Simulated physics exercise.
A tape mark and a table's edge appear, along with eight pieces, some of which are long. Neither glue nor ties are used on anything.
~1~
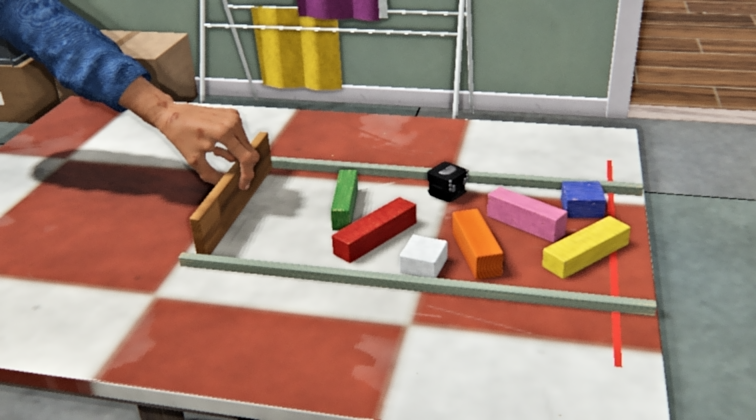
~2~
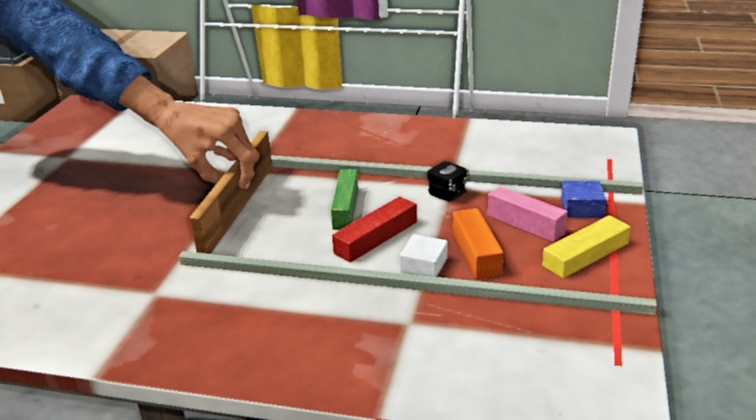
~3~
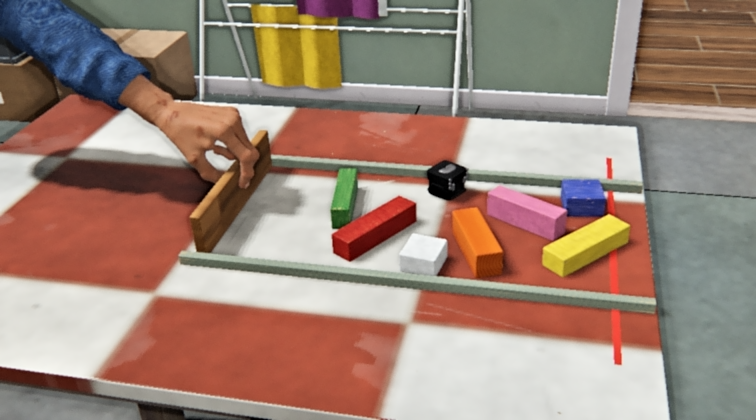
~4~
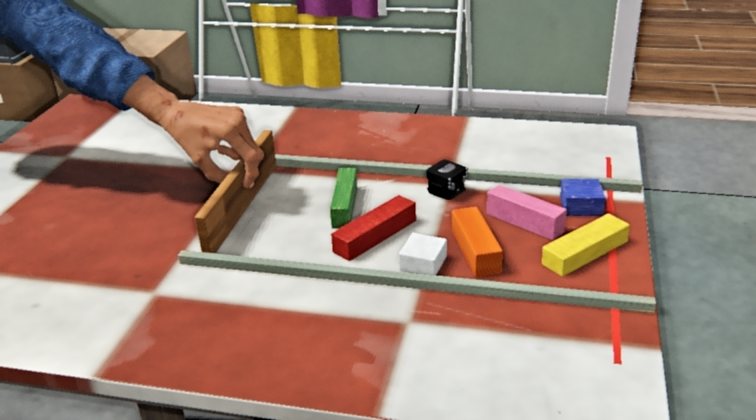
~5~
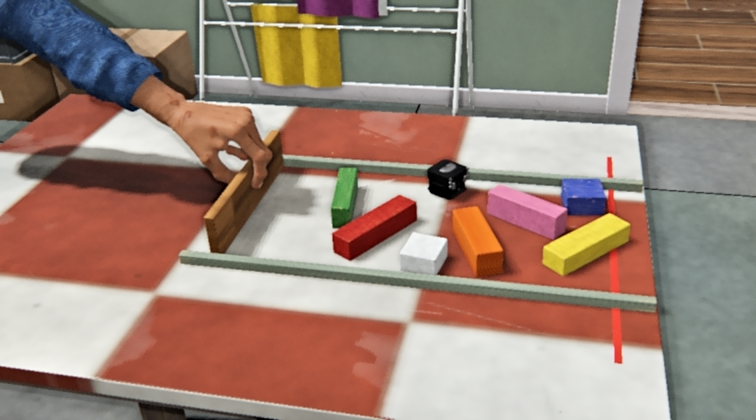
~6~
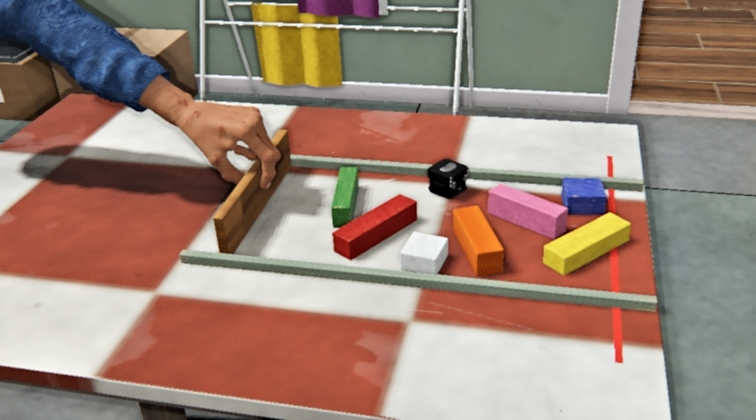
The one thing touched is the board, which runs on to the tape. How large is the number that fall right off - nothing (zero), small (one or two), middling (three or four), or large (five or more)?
Large - five or more.
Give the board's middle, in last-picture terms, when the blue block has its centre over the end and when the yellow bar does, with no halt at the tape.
Approx. (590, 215) / approx. (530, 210) for the other.
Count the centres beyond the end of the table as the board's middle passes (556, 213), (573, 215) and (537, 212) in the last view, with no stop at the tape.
In order, that gives 1, then 2, then 1.
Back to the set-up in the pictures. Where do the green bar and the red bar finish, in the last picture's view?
The green bar stops around (624, 219); the red bar around (648, 251).
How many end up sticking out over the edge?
I get 1.
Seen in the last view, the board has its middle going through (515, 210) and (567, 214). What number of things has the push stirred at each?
First 8 and then 8.
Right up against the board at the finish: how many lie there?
3 end up touching it.
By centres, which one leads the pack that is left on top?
Answer - the red bar.
A little later, none off yet; yellow bar at rest near (588, 243); blue block at rest near (583, 196); pink bar at rest near (527, 211).
Next, none off yet; yellow bar shifted a little near (620, 240); blue block at rest near (583, 196); pink bar shifted a little near (556, 212).
When it is over, the number that fall off is five or more; down, white block, orange stick, pink bar, blue block and yellow bar.
